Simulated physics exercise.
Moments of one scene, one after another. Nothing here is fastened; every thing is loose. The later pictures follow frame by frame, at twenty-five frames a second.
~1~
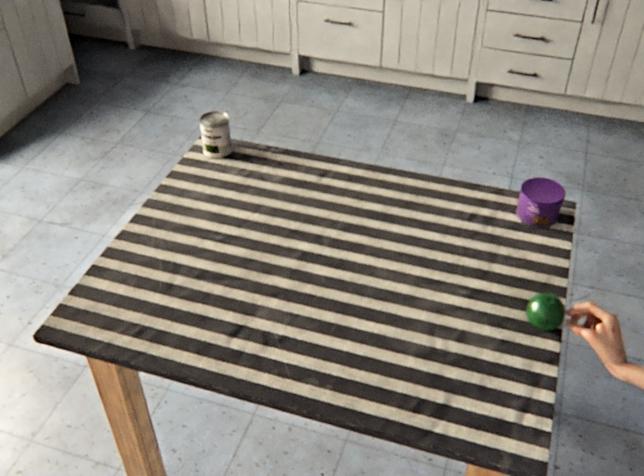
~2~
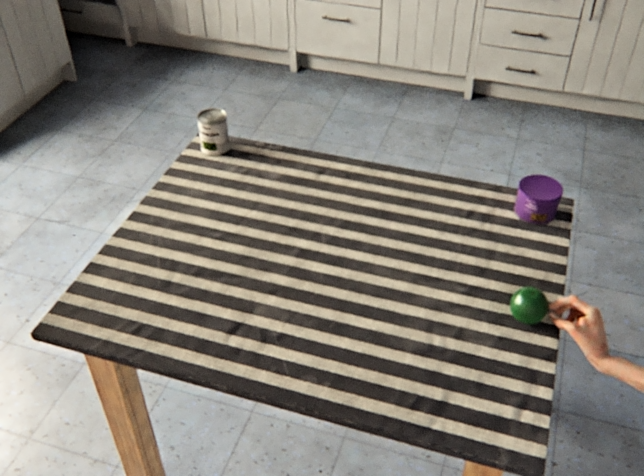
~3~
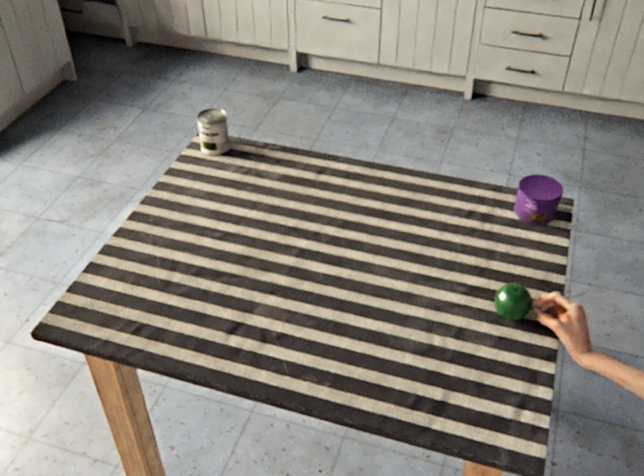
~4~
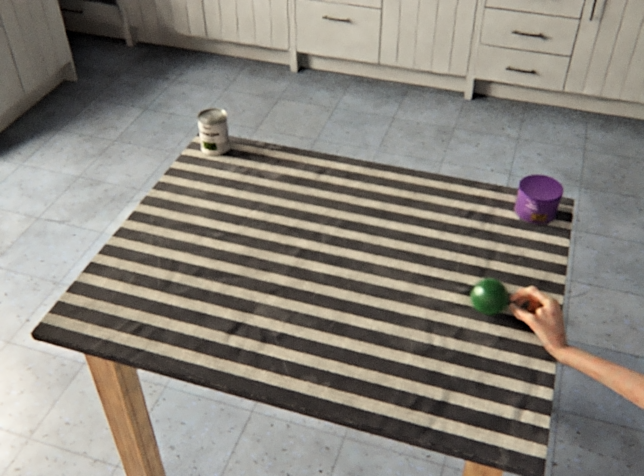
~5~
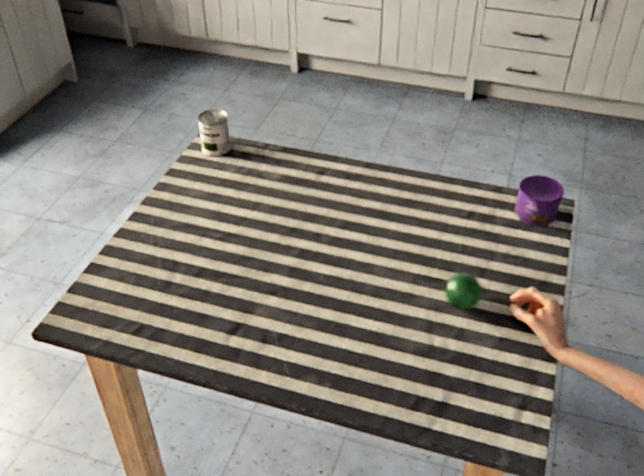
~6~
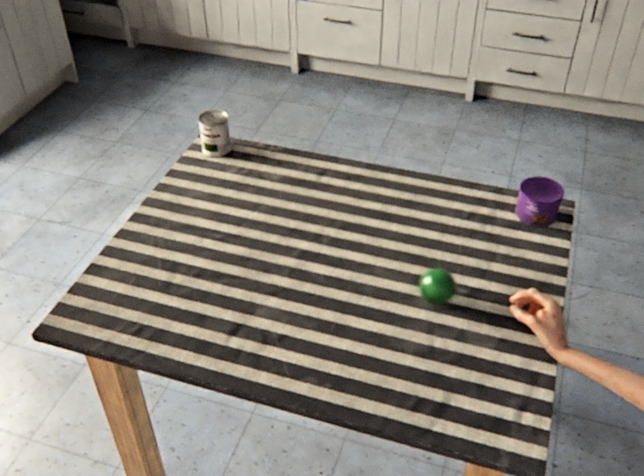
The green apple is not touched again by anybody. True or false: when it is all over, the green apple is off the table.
True.
Then, 0.30 s later than the last frame, green apple moved well along near (268, 248).
Then, 0.70 s later than the last frame, green apple now off the table.
Then, 1.10 s later than the last frame, things are still on the move.
When it is over, off the table, green apple.
